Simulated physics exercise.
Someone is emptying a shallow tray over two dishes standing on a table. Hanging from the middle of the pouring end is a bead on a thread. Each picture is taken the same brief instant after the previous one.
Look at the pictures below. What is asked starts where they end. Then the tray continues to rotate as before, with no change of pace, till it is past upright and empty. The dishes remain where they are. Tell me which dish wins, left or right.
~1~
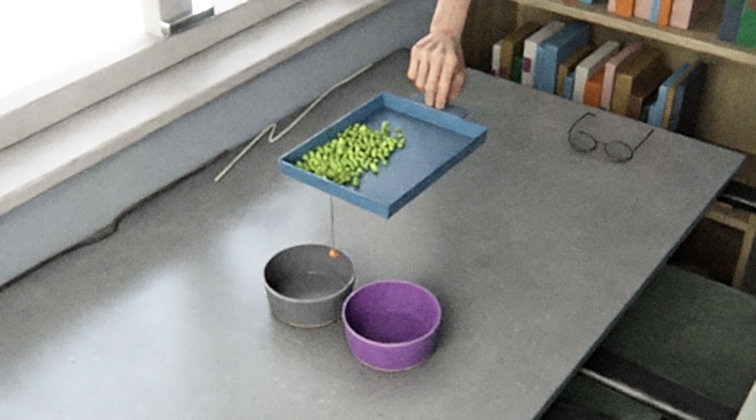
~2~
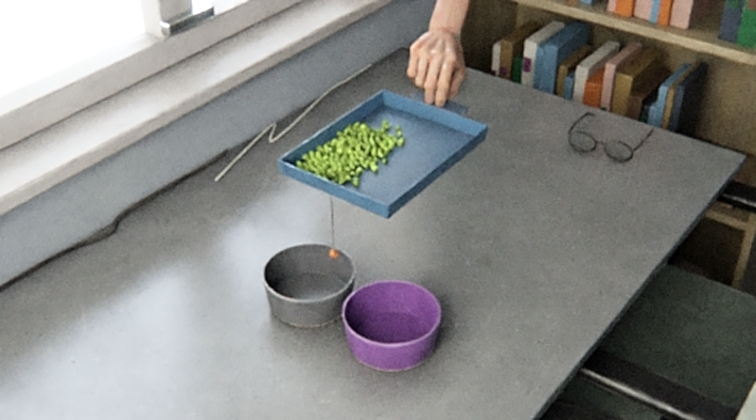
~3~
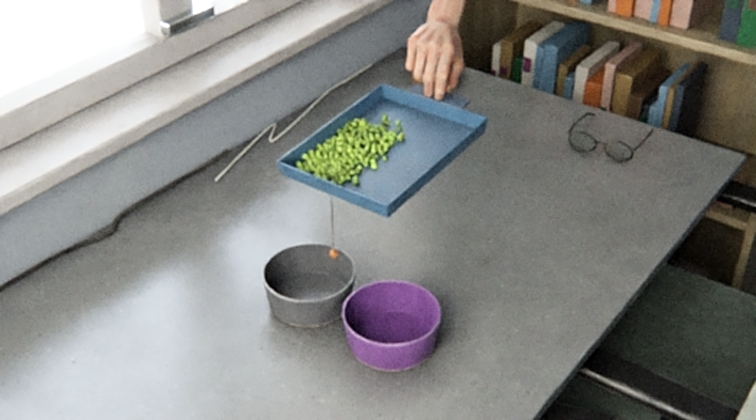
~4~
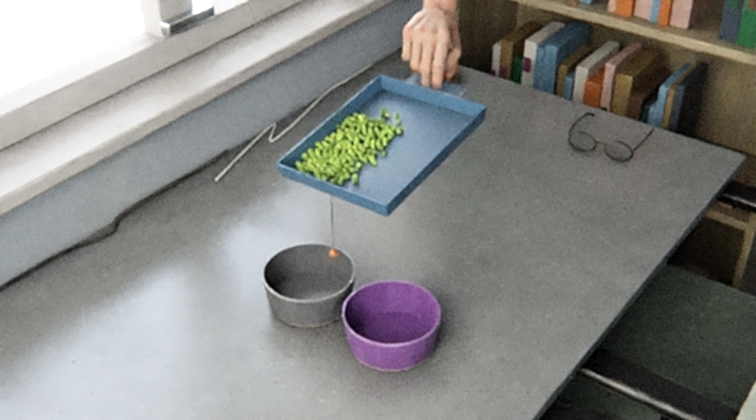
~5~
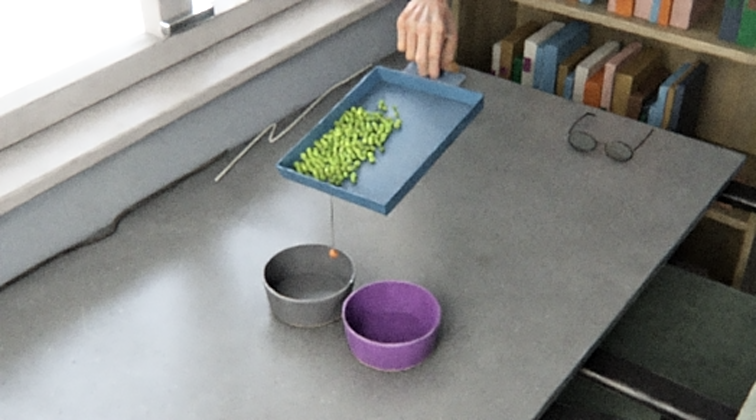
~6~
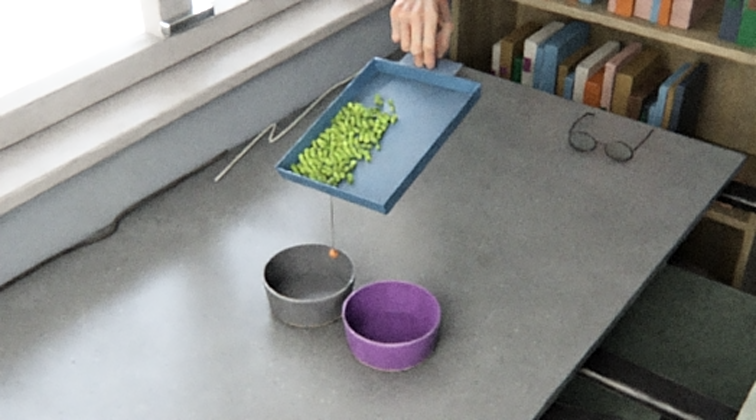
The greater part will fall into the left dish.
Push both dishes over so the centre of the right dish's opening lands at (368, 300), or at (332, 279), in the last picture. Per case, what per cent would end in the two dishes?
First try: Around 100 percent; second try: Around 90 percent.
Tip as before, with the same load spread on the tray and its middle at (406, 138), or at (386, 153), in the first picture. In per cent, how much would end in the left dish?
It would be roughly 60 per cent for the first and roughly 60 per cent for the second.
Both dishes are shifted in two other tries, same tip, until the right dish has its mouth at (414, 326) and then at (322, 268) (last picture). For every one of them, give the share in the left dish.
Trial 1 around 20 percent, trial 2 around 30 percent.
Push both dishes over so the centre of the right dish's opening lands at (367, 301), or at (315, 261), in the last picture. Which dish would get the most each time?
Try 1: The dish at left. Try 2: The dish at right.
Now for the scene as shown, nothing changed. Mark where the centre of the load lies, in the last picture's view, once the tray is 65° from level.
Its middle sits at about pixel (312, 152).
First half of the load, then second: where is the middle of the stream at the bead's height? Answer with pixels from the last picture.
Early half (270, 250), late half (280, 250).
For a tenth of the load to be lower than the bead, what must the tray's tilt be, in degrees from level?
Roughly 100 degrees at that moment.
Soon, tray tipped steeply; all on the tray.
A while on, tray tipped past a quarter turn; about a third on the tray; about a quarter in the left dish; about a quarter outside both; about a quarter in the air.
Towards the end, tray tipped past a quarter turn; about two thirds in the left dish; about a third outside both.
Finally, tray tipped past a quarter turn; none in the right dish; about two thirds in the left dish; about a third outside both.
